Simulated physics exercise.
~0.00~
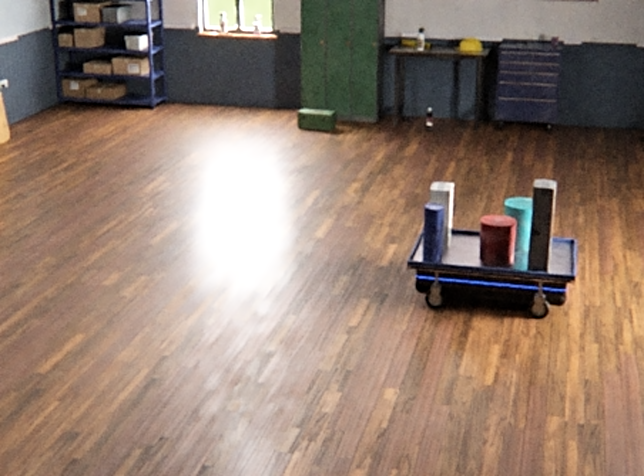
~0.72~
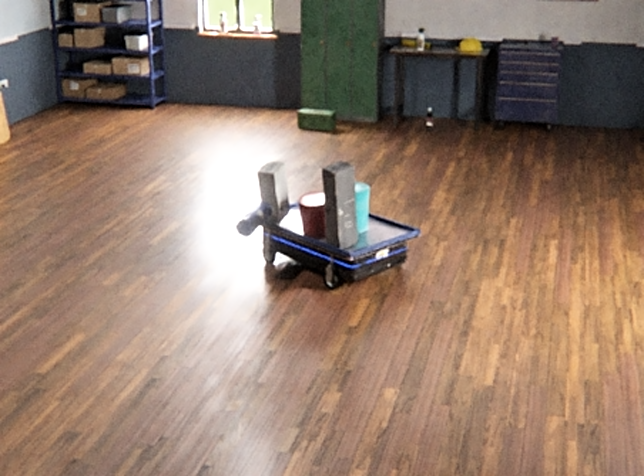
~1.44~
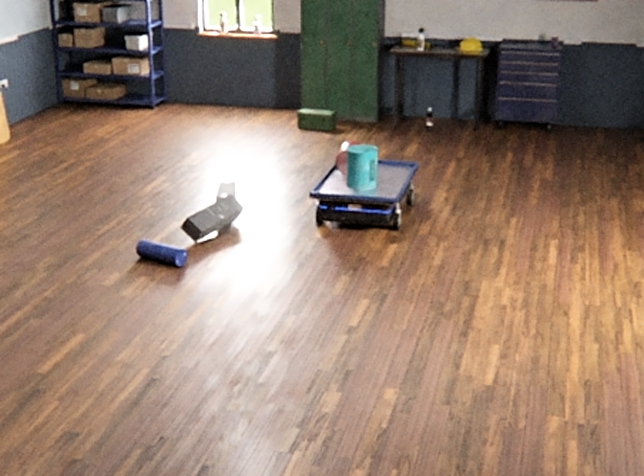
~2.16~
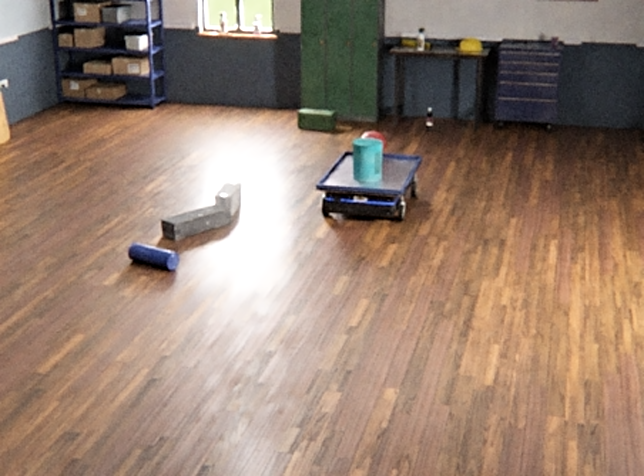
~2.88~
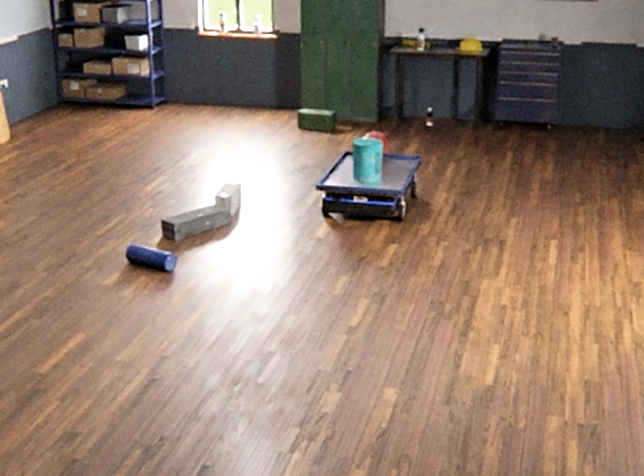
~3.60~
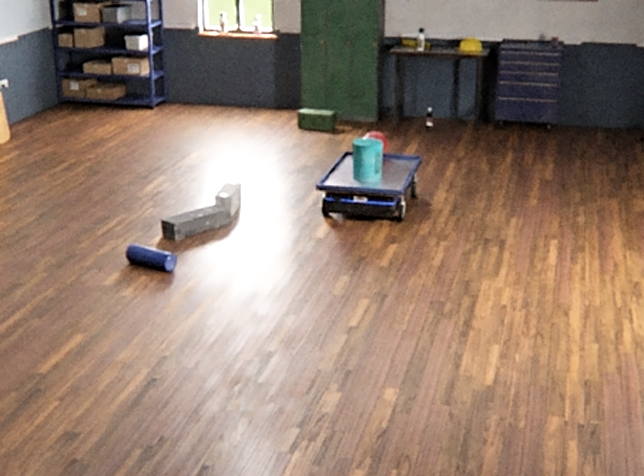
Wheeled cart swinging left and turning away across a wooden floor, spilling canister and boxes, stopping with turquoise pail still upright.
